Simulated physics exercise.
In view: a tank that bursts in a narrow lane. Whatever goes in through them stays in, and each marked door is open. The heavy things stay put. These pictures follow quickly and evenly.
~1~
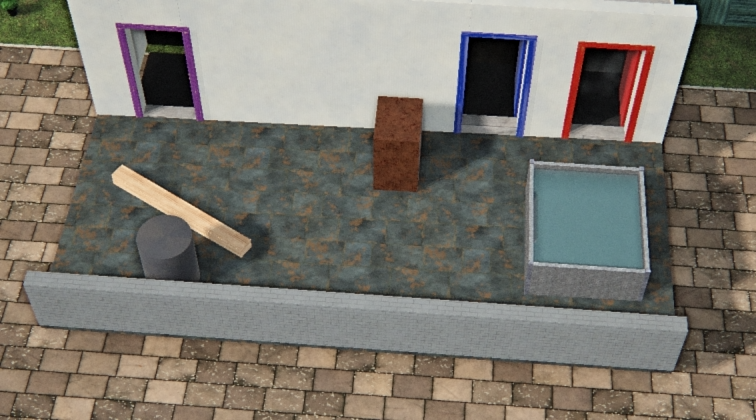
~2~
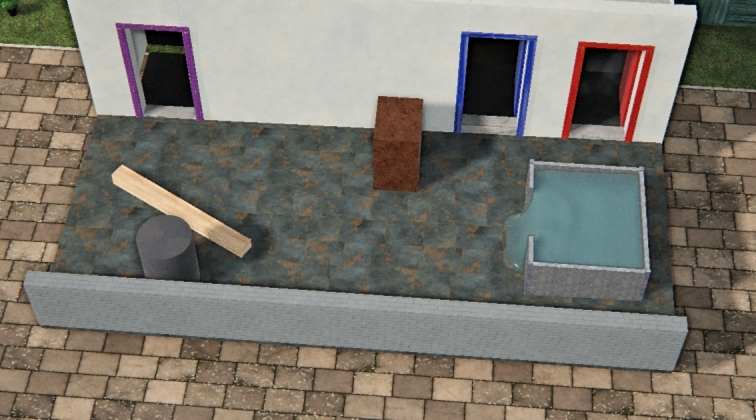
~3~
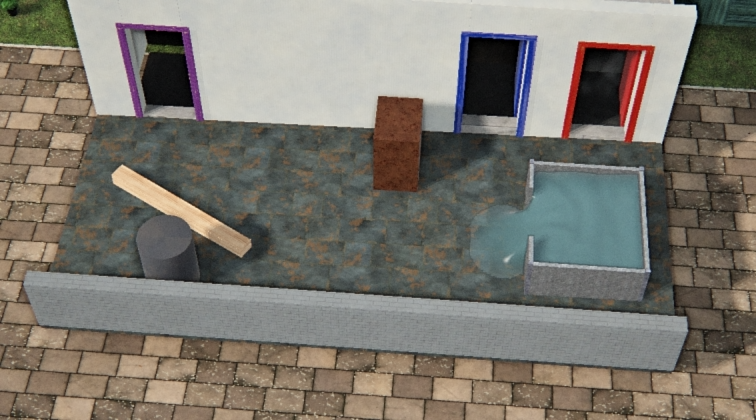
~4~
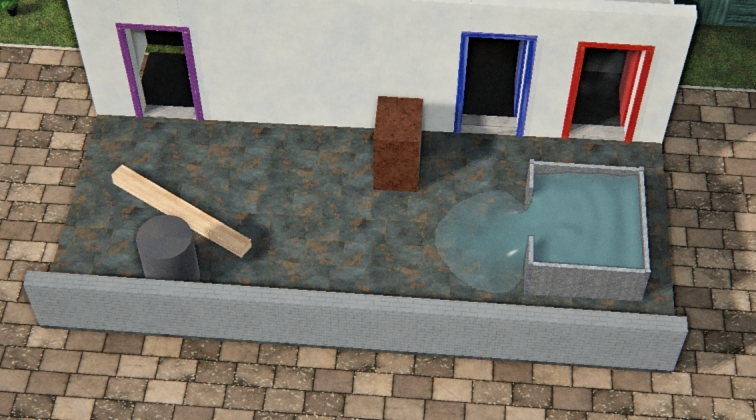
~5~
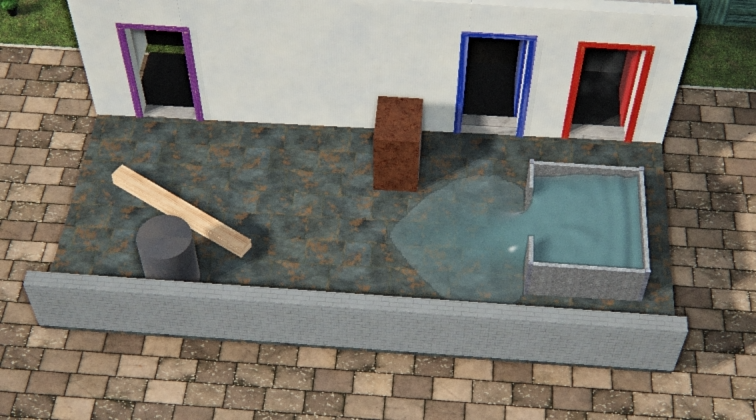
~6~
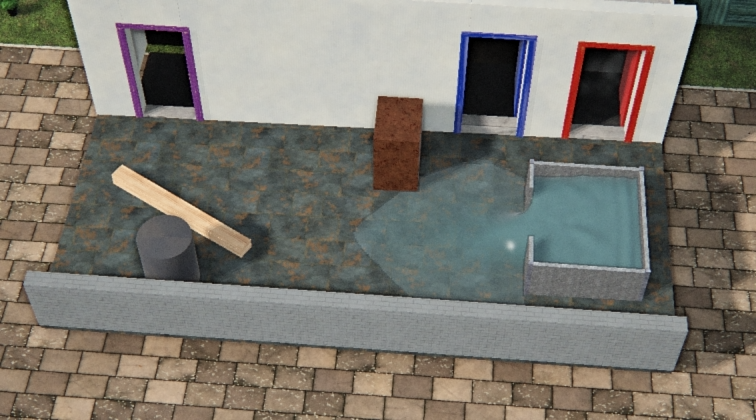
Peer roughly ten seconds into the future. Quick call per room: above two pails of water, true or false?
Blue door: False; red door: False; purple door: True.
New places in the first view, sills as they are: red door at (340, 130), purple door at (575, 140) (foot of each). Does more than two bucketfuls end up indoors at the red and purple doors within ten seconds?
Note: Red lets in too little; purple lets in too little.
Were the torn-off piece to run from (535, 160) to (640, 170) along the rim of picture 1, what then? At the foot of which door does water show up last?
Answer: The purple-painted one.
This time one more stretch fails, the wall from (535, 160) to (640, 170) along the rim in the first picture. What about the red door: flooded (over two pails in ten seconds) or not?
Observation - red: Above threshold.
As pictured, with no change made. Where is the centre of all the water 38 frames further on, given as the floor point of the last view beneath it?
Centre of the water: Near (377, 226).
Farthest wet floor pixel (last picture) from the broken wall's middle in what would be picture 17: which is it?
My pick would be pixel (139, 175).
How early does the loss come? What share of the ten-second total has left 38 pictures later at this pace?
Around 50 percent.
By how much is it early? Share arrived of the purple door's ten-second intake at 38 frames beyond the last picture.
About 35 %.
A moment on, water covers 35 % of the floor; the blue door not reached, the red door not reached, the purple door not reached.
Next, water covers 50 % of the floor; the blue door wet at the sill, nothing in, the red door not reached, the purple door not reached.
Then, water covers 75 % of the floor; the blue door wet at the sill, nothing in, the red door wet at the sill, nothing in, the purple door wet at the sill, nothing in.
Later, water covers 80 % of the floor; the blue door wet at the sill, nothing in, the red door wet at the sill, nothing in, the purple door over two buckets in.
In the end, water covers 75 % of the floor; the blue door wet at the sill, nothing in, the red door wet at the sill, nothing in, the purple door over two buckets in.
